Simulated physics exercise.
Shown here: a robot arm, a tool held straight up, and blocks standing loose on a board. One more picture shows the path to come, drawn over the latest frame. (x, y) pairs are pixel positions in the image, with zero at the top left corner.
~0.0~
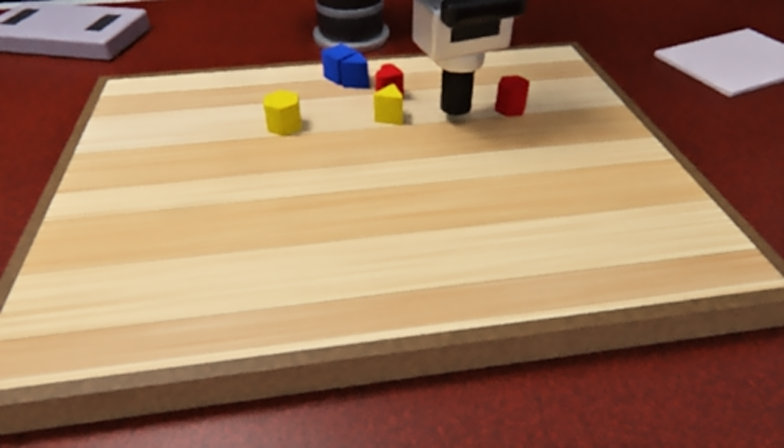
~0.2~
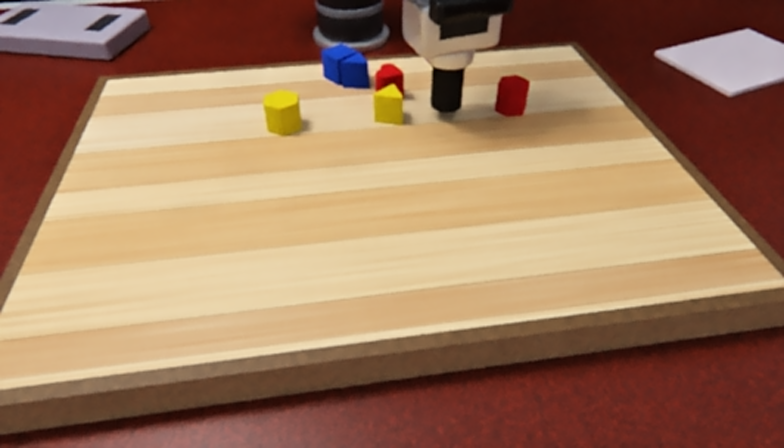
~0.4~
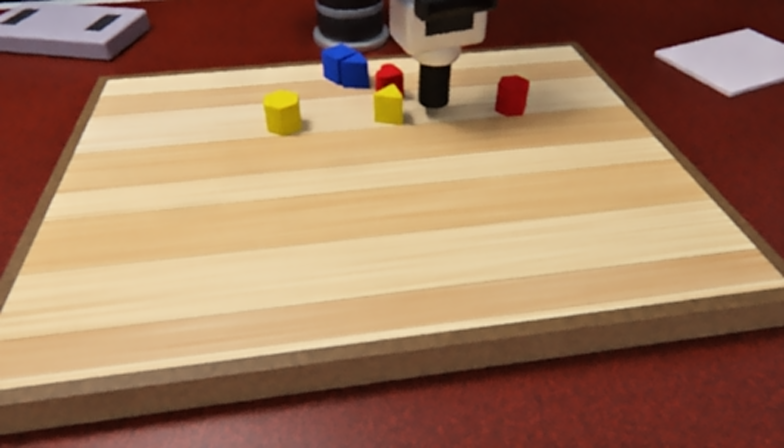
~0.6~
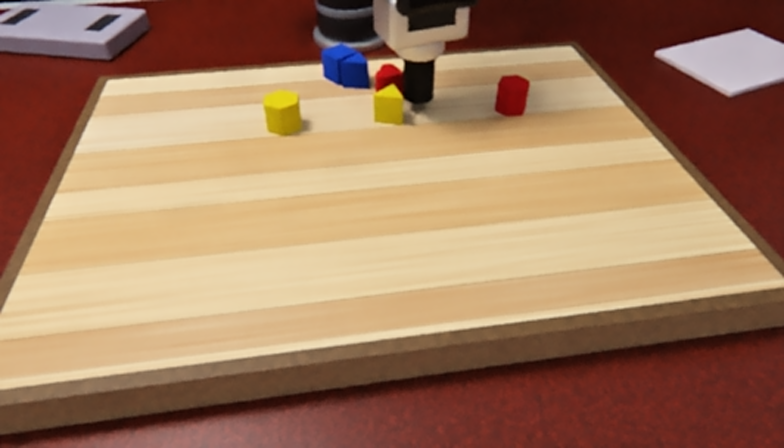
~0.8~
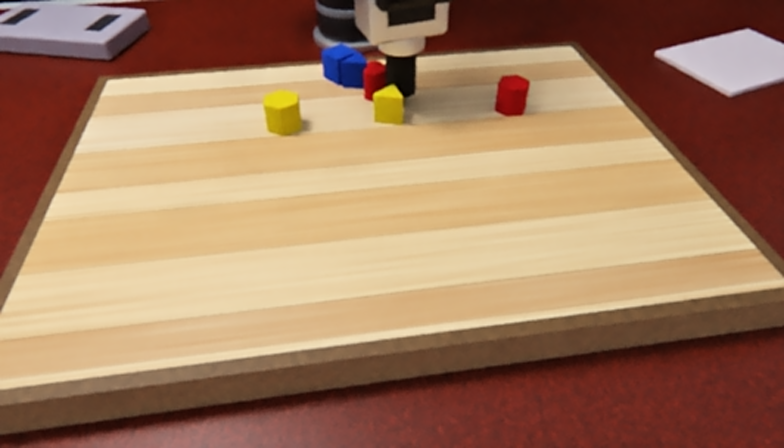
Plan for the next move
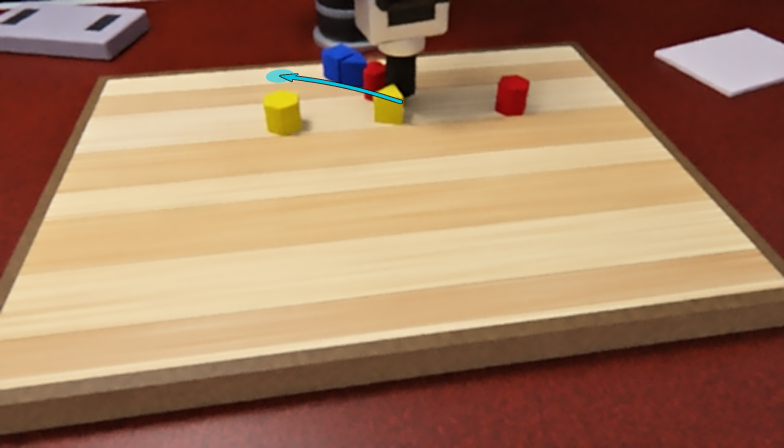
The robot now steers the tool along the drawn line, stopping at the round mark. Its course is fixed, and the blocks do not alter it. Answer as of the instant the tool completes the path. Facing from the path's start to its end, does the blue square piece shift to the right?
Yes - that is the case.
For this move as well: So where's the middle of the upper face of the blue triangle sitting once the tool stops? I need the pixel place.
Located at (255, 56).
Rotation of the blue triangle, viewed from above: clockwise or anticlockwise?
From the top: Counterclockwise.
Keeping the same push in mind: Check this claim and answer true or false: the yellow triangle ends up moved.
Answer: False.
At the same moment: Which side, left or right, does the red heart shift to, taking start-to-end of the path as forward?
Picture yourself facing from the start of the path to its end: The red heart moves off to your left.
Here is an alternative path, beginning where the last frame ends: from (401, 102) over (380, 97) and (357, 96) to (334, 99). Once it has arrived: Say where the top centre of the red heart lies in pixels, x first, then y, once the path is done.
It should be at (310, 66) by then.
Path on the board, from (401, 102) over (341, 85) to (280, 76).
The first path, step by step. One third of the way, tool at (359, 79); blue square piece at (332, 49), turned 40° clockwise; blue triangle at (310, 59), turned 60° clockwise; red heart at (332, 63), turned 75° anticlockwise.
Two thirds of the way, tool at (319, 71); blue square piece at (321, 43), turned 50° clockwise; blue triangle at (285, 55), turned 70° clockwise; red heart at (295, 62), turned 95° anticlockwise.
At the end, tool at (279, 66); blue square piece at (320, 42), turned 60° clockwise; blue triangle at (255, 56), turned 20° anticlockwise; red heart at (283, 63), turned 135° anticlockwise; yellow triangle in place.
